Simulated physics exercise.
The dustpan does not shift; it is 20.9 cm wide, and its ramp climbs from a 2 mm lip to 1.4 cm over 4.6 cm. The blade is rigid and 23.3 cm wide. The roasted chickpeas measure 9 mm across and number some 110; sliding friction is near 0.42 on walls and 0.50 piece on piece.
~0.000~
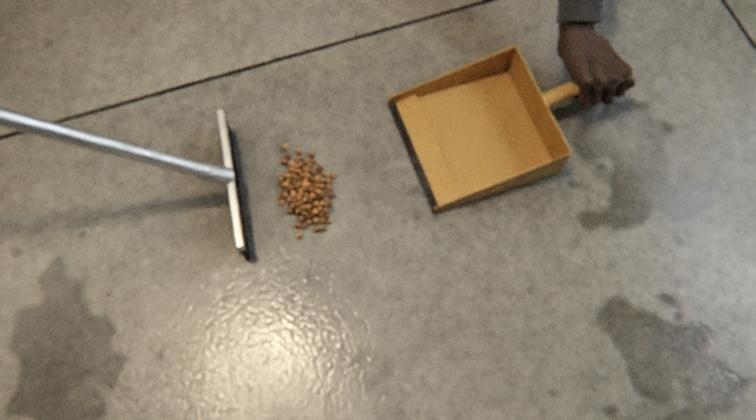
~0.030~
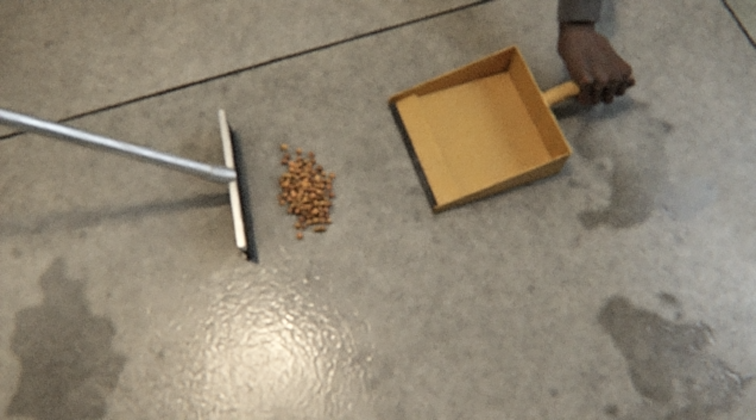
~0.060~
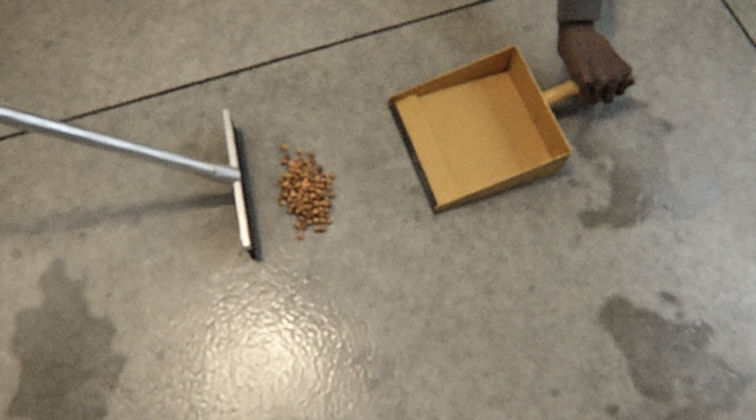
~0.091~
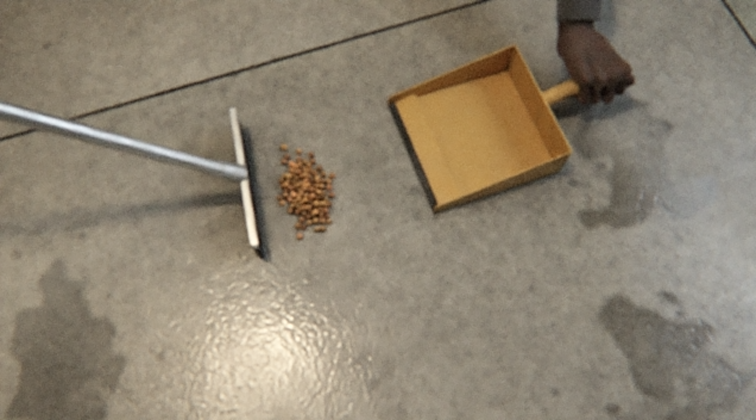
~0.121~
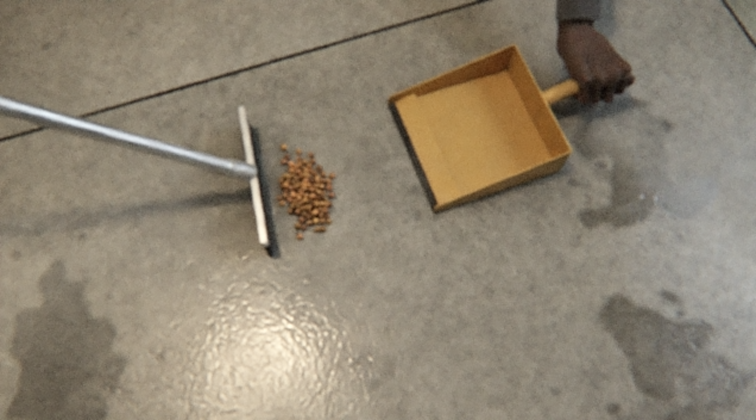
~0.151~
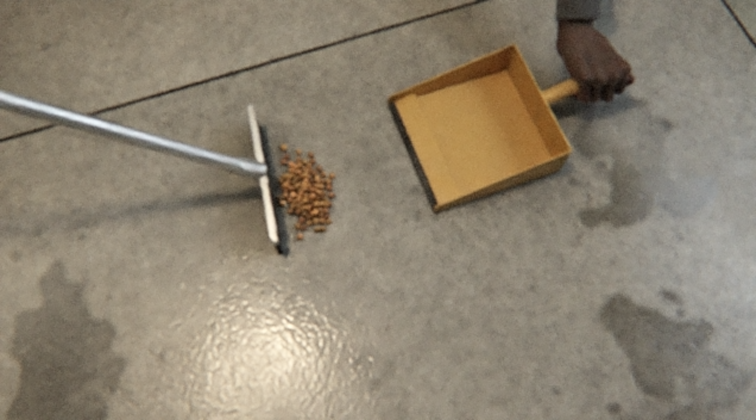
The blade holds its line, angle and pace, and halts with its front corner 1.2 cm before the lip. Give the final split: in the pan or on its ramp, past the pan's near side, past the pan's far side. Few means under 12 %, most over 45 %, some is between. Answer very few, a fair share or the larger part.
In the pan or on its ramp: A fair share; past the pan's near side: Very few; past the pan's far side: Very few.
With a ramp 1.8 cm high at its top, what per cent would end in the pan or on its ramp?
In that case some 20 per cent.
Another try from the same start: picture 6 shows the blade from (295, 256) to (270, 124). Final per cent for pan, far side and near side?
Pan 30, far 0, near 35.
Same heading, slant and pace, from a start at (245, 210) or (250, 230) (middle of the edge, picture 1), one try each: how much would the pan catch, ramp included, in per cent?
About 30 and 40 per cent.
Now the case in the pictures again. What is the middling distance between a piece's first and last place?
Roughly 18 cm.
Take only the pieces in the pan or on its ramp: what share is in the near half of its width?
Roughly 60 per cent.
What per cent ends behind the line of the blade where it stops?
Roughly 0 per cent.
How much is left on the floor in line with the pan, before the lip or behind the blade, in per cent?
About 70 per cent.
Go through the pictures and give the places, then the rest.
In the first frame, blade from (241, 247) to (222, 116), moved 0.0 cm, 0 of the pieces shifted so far; middle of the pieces at (307, 190); pan at (483, 135).
In the second frame, blade from (243, 247) to (223, 116), moved 0.2 cm, 0 of the pieces shifted so far; middle of the pieces at (307, 190).
In the third frame, blade from (247, 246) to (227, 115), moved 0.9 cm, 0 of the pieces shifted so far; middle of the pieces at (307, 190).
In the fourth frame, blade from (255, 245) to (234, 114), moved 2.0 cm, 0 of the pieces shifted so far; middle of the pieces at (307, 190).
In the fifth frame, blade from (265, 243) to (243, 113), moved 3.5 cm, 0 of the pieces shifted so far; middle of the pieces at (307, 190).
In the sixth frame, blade from (275, 241) to (252, 111), moved 4.9 cm, 0 of the pieces shifted so far; middle of the pieces at (307, 190); pan at (483, 134). The blade's pace is about 0.49 m/s, heading 6 degrees towards the viewer's side.
After 0.37 s, middle of the blade 13 cm from the lip; 0 % over the lip, far side 0 %, near side 0 %.
Then, at 0.51 s, middle of the blade 6 cm from the lip; 0 % over the lip, far side 0 %, near side 5 %.
After 0.78 s, middle of the blade 3 cm from the lip; 25 % over the lip, far side 0 %, near side 5 %.
By 1.2 s all is still; pan 25 %, near side 5 %, far side 0 %, in front of the lip or behind the blade 70 %.
